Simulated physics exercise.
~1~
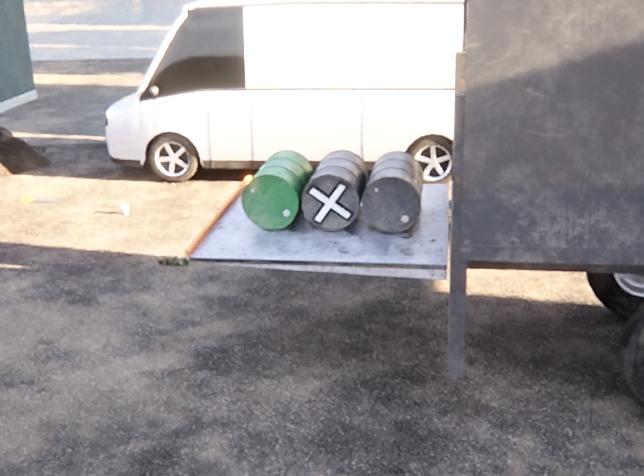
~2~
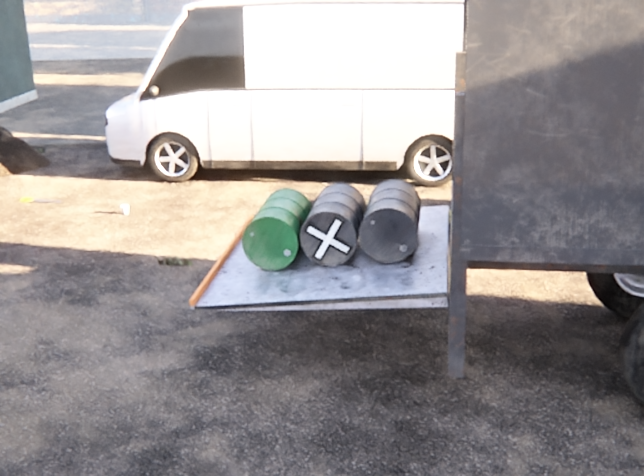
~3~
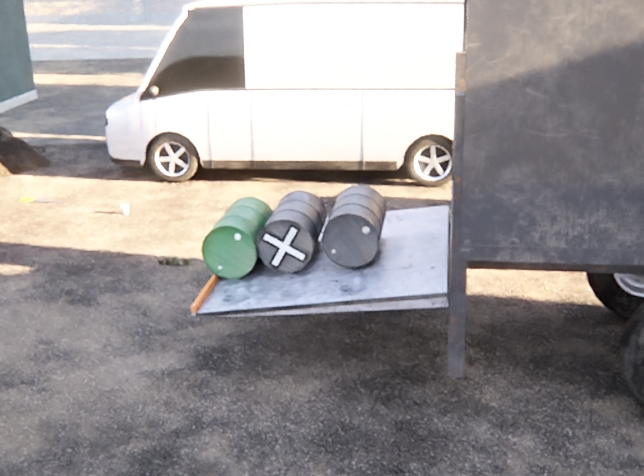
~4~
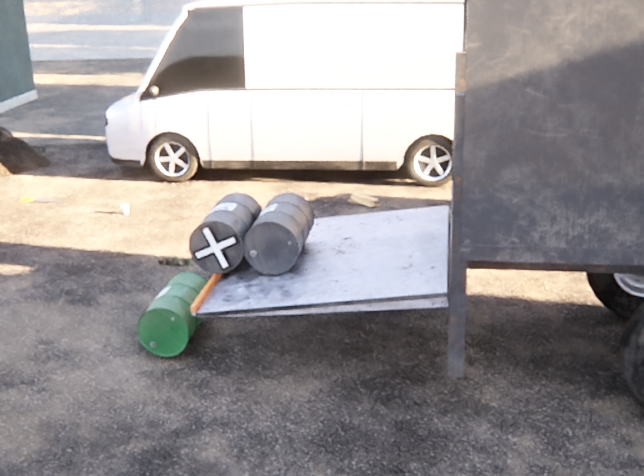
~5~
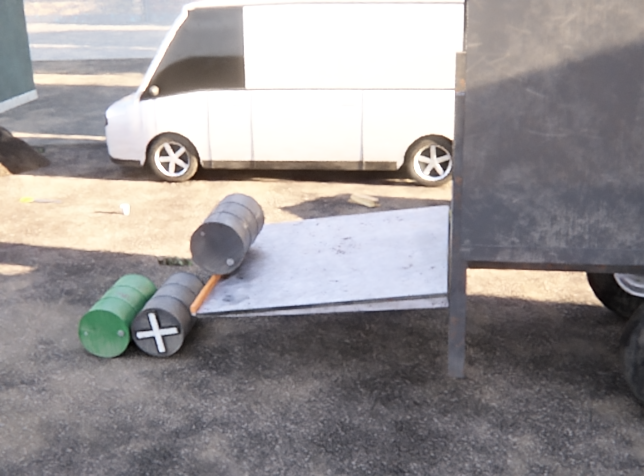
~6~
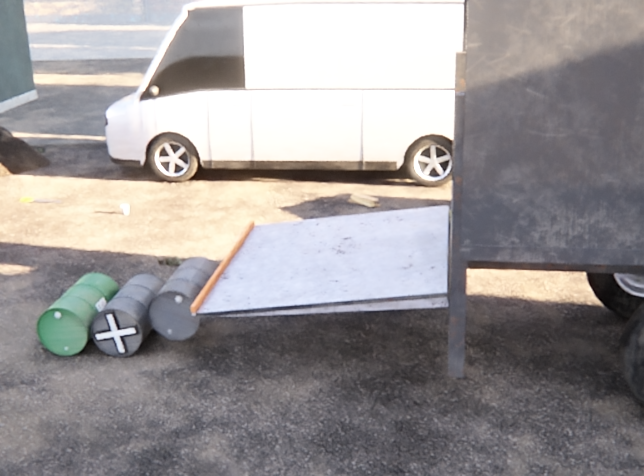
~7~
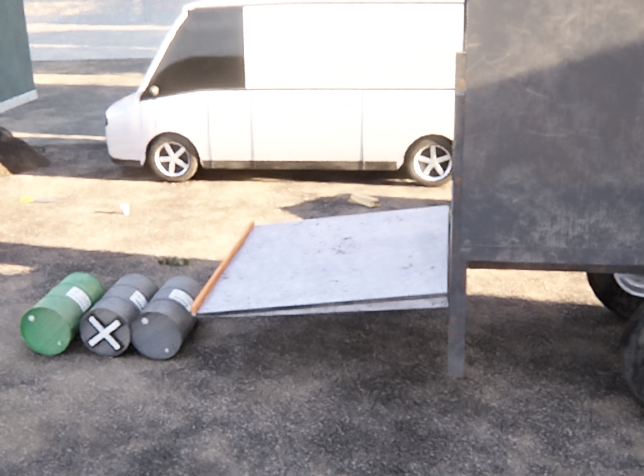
Beside a lorry, with a white van behind, a raised plate carrying three drums lowers and tilts down to the left; the green drum, the white-crossed drum and the plain grey one roll off its edge in turn, ending side by side on the ground.
